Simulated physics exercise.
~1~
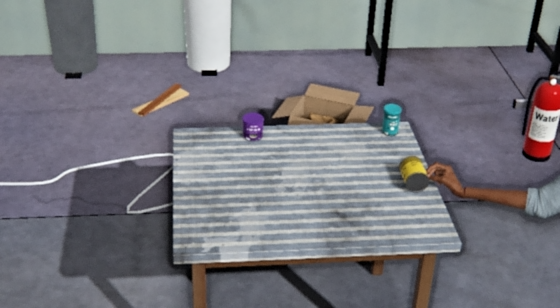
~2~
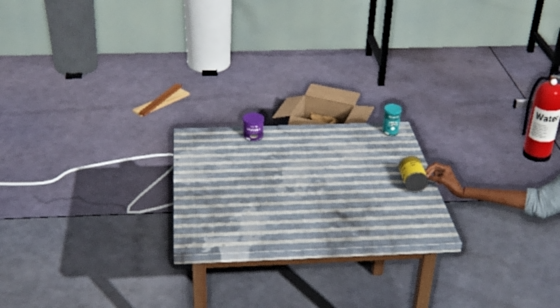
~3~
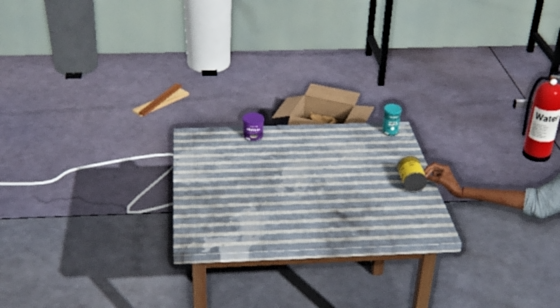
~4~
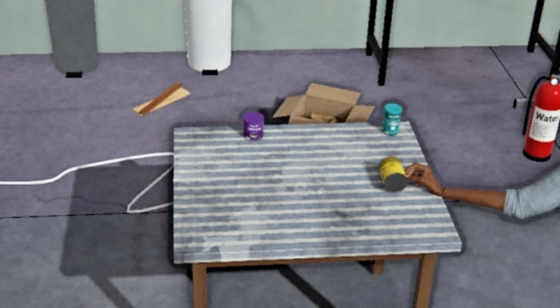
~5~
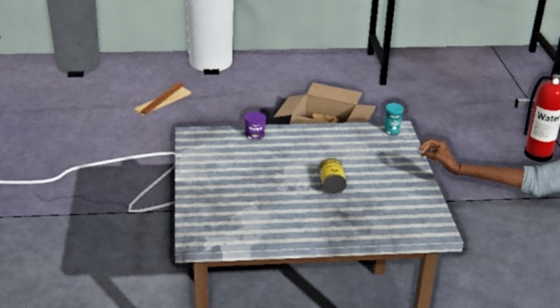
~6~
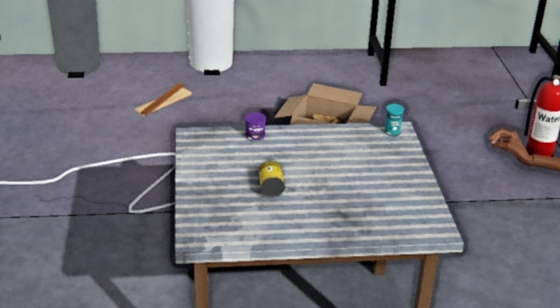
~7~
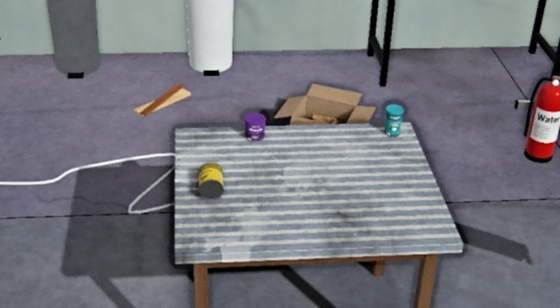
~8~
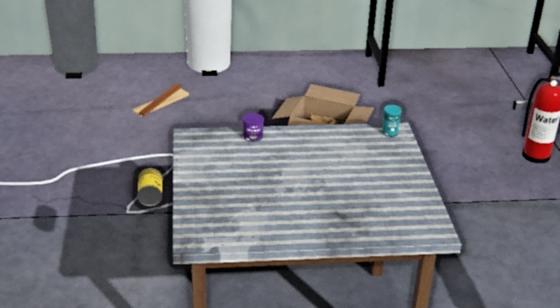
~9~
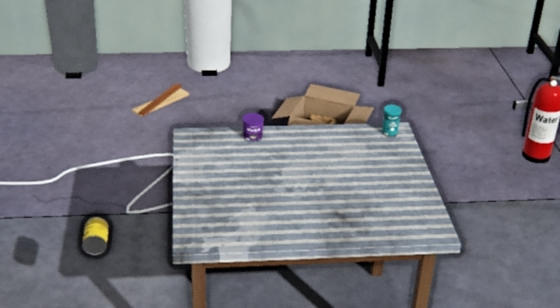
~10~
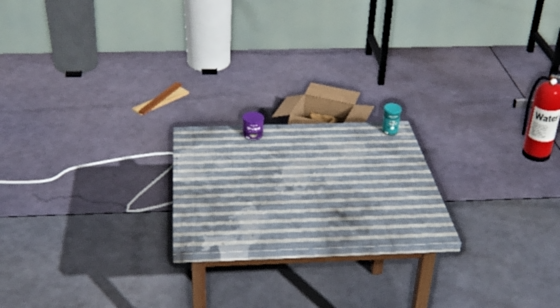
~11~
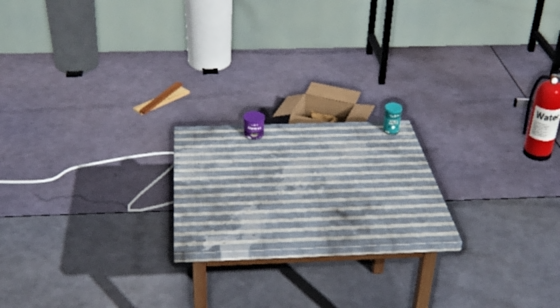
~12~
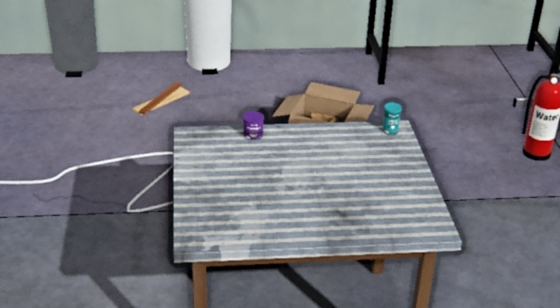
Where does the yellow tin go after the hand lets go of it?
It rolls left across the striped table, goes over the left edge and passes out of view.
